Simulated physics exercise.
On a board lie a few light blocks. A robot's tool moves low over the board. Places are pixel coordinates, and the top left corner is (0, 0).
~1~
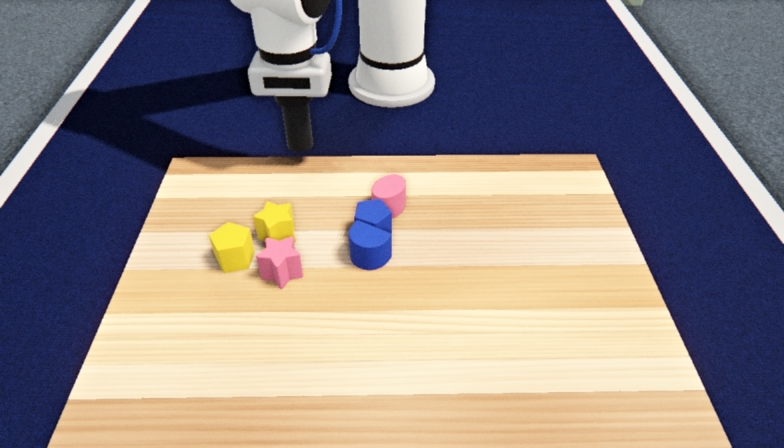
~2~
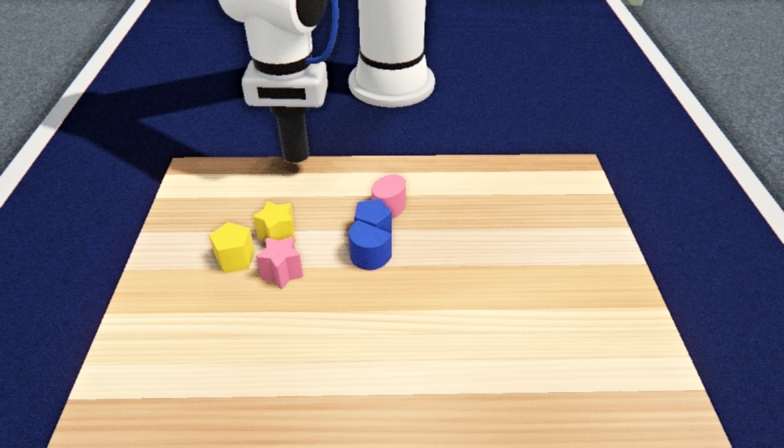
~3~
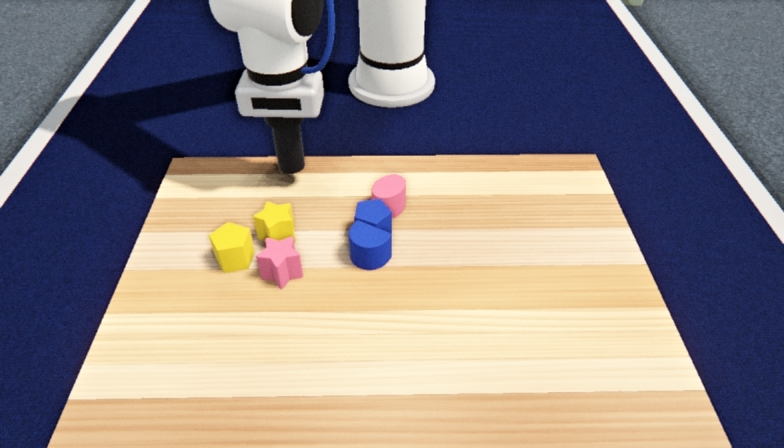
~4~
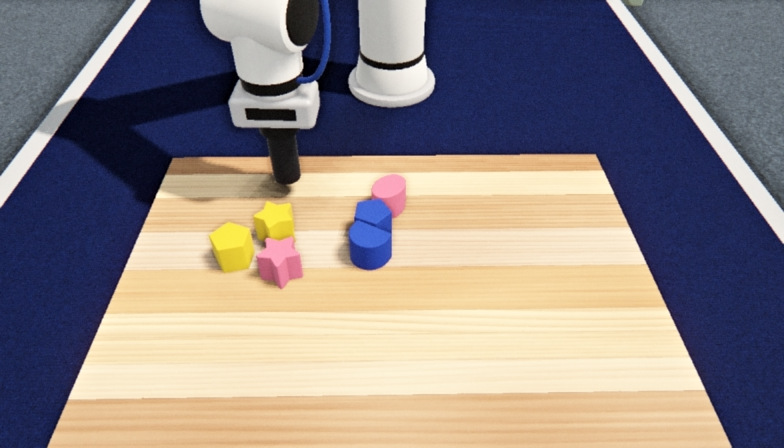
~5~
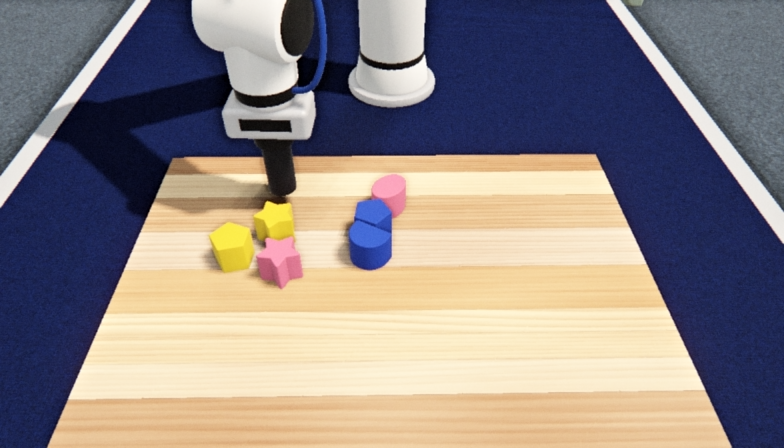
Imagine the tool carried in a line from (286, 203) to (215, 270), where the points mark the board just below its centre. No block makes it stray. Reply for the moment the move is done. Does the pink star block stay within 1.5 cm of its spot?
Answer: Yes.
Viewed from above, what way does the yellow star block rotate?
Seen from above, counterclockwise.
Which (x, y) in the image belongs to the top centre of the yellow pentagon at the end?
Around pixel (200, 273).
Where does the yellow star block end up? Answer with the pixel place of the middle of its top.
By then it is at (263, 226).
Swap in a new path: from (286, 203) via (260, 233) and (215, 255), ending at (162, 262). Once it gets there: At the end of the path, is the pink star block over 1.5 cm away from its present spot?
That would be a no.
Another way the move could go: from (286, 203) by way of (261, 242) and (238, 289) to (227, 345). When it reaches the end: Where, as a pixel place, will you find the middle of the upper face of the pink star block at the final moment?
It is at (296, 282).
The first path, step by step. One third of the way, tool (260, 209); yellow star block (272, 219), turned 30° anticlockwise.
Two thirds of the way, tool (236, 231); yellow pentagon (220, 247); yellow star block (263, 226), turned 90° anticlockwise.
At the end, tool (210, 255); yellow pentagon (200, 273), turned 35° anticlockwise; yellow star block (263, 226), turned 90° anticlockwise; pink star block still.
